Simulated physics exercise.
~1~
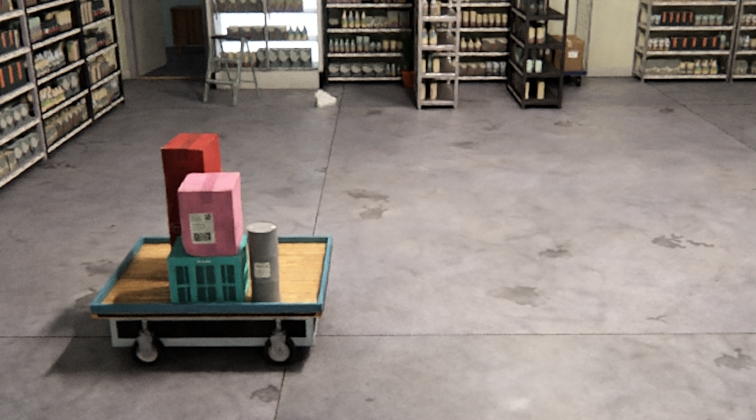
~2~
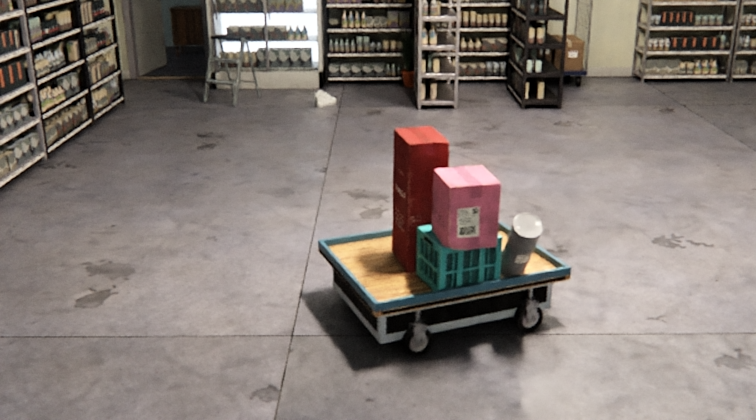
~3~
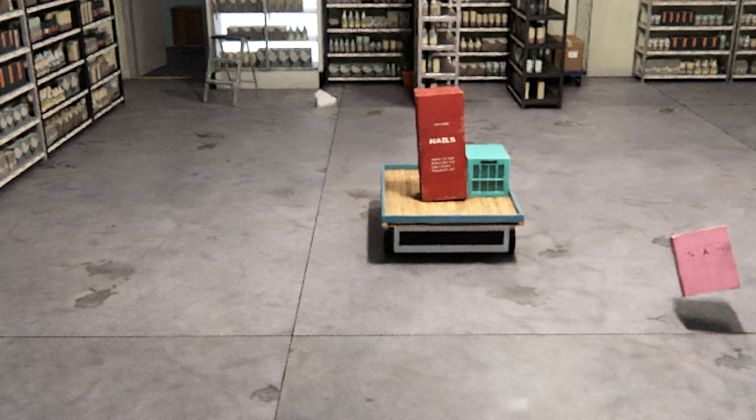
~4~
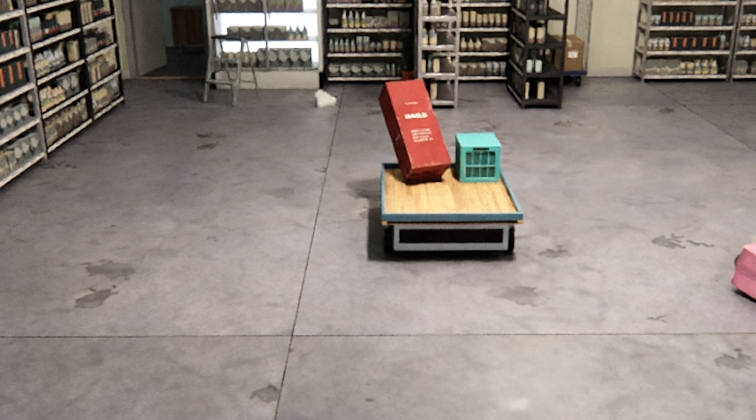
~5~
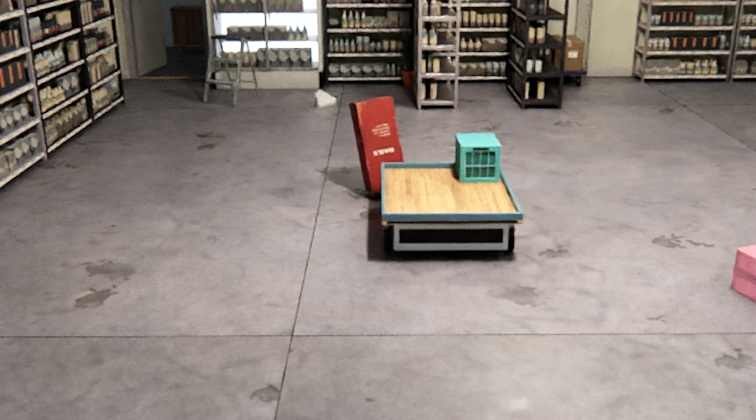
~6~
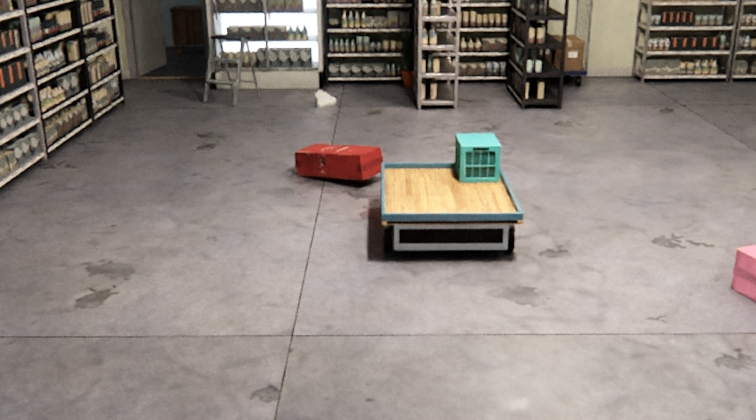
A flat cart with a wooden deck and teal rim rolls rightward across a grey concrete storeroom floor, seen from a raised, still viewpoint with stocked shelves behind. It carries a tall red box at the back, a pink box by a turquoise crate, and a grey canister at the right. As the cart swings away toward the shelves, the canister tips and the pink box flies off to the right. The cart stops, and the red box leans left, tumbles over the edge and lands on its side. Only the turquoise crate remains aboard, while the pink box lies at far right.
